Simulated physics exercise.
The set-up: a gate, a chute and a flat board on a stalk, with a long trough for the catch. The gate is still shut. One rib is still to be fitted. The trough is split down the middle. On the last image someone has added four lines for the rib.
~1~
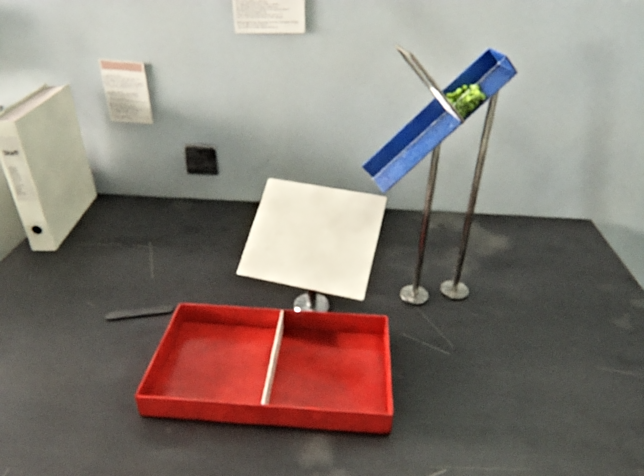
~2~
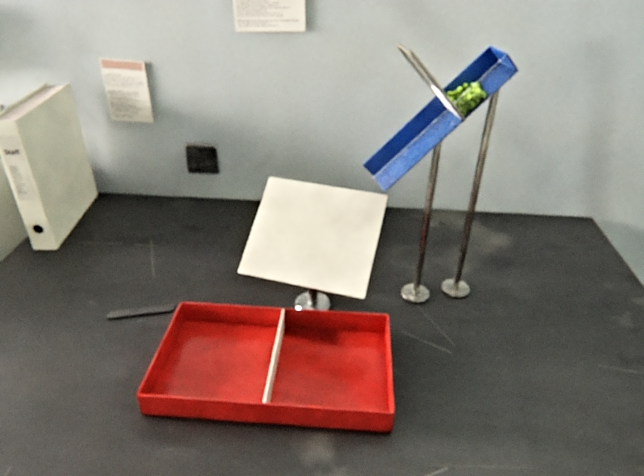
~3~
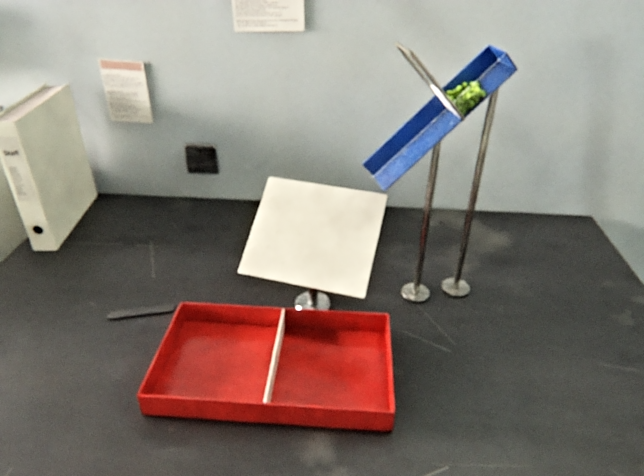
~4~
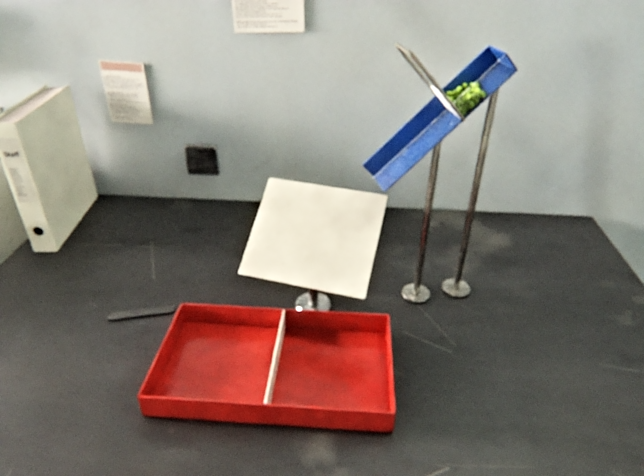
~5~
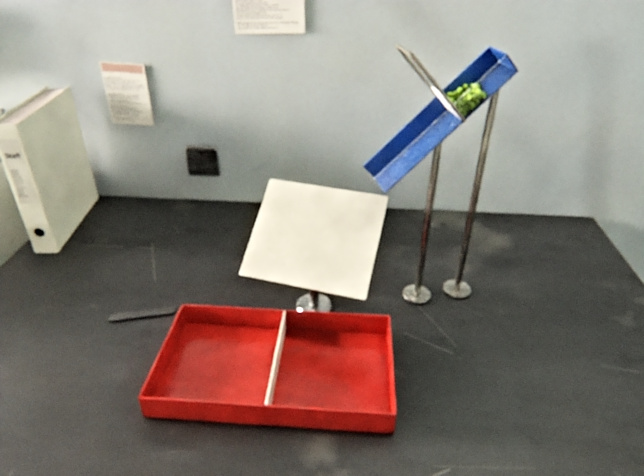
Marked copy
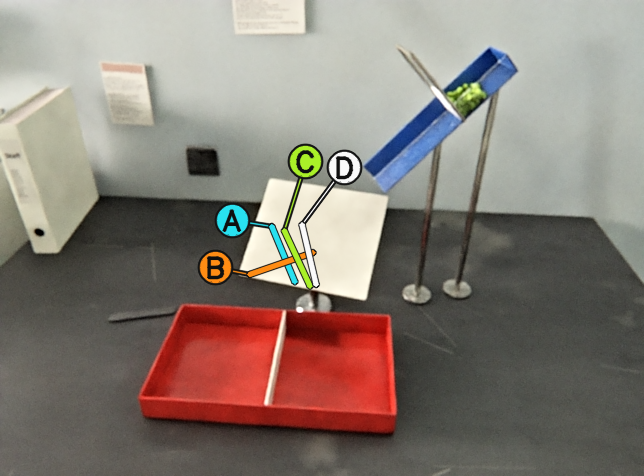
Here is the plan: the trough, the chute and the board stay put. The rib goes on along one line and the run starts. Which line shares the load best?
The answer is line B.
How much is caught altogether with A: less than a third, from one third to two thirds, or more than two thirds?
It is more than two thirds.
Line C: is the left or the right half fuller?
The right half.
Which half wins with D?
More lands on the right.
On the marked copy, line A from (271, 226) to (294, 281); line B from (313, 252) to (249, 274); line C from (284, 230) to (310, 286); line D from (302, 224) to (316, 284).
If A is chosen, of what is caught, about a tenth in the left half, the larger part in the right.
If B is chosen, of what is caught, roughly half in the left half, roughly half in the right.
If C is chosen, of what is caught, about a tenth in the left half, almost all in the right.
If D is chosen, of what is caught, about a tenth in the left half, almost all in the right.
